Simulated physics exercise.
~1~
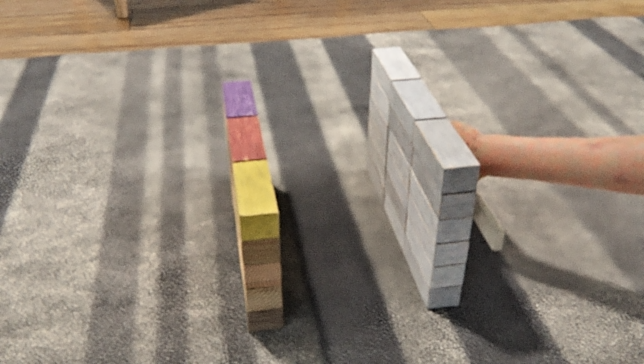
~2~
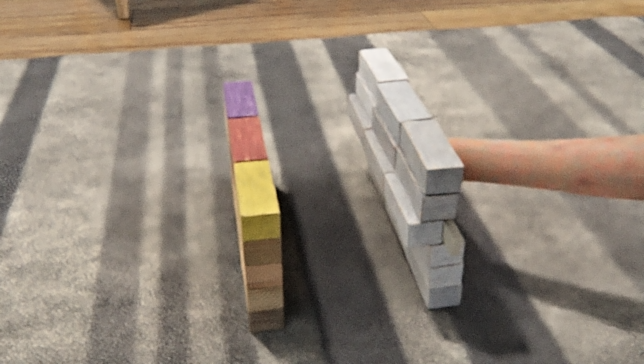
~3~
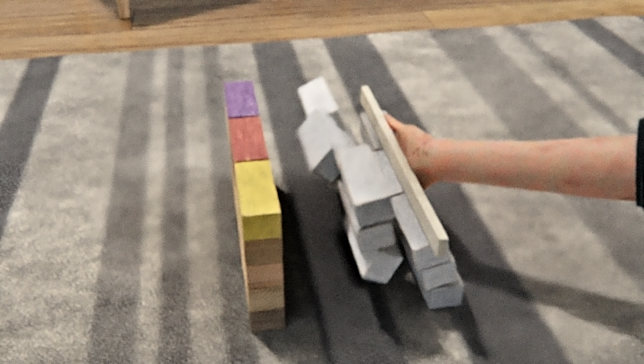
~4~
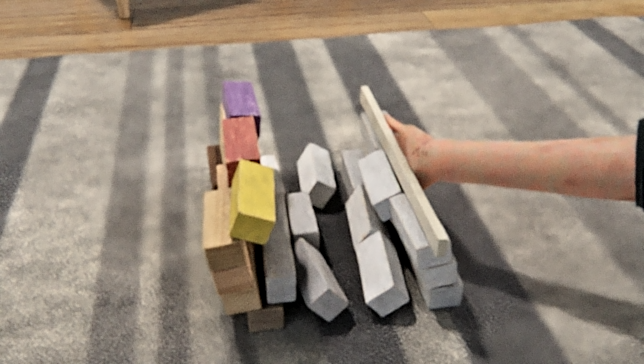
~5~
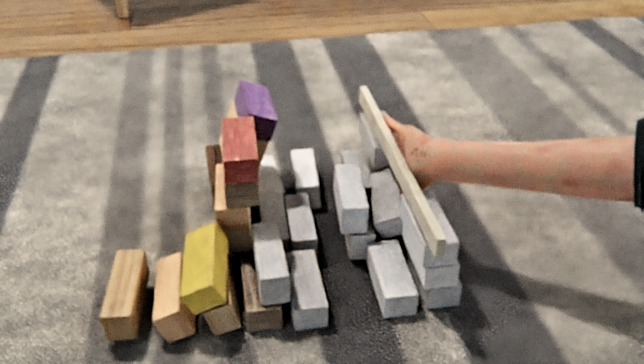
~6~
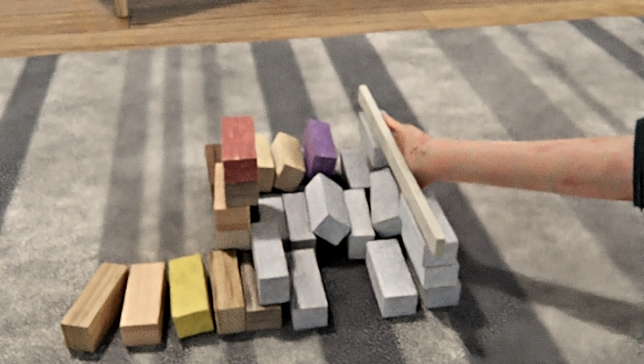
On a striped grey rug, a hand pushing a batten topples a grey block wall into a wooden one, leaving the red block perched.
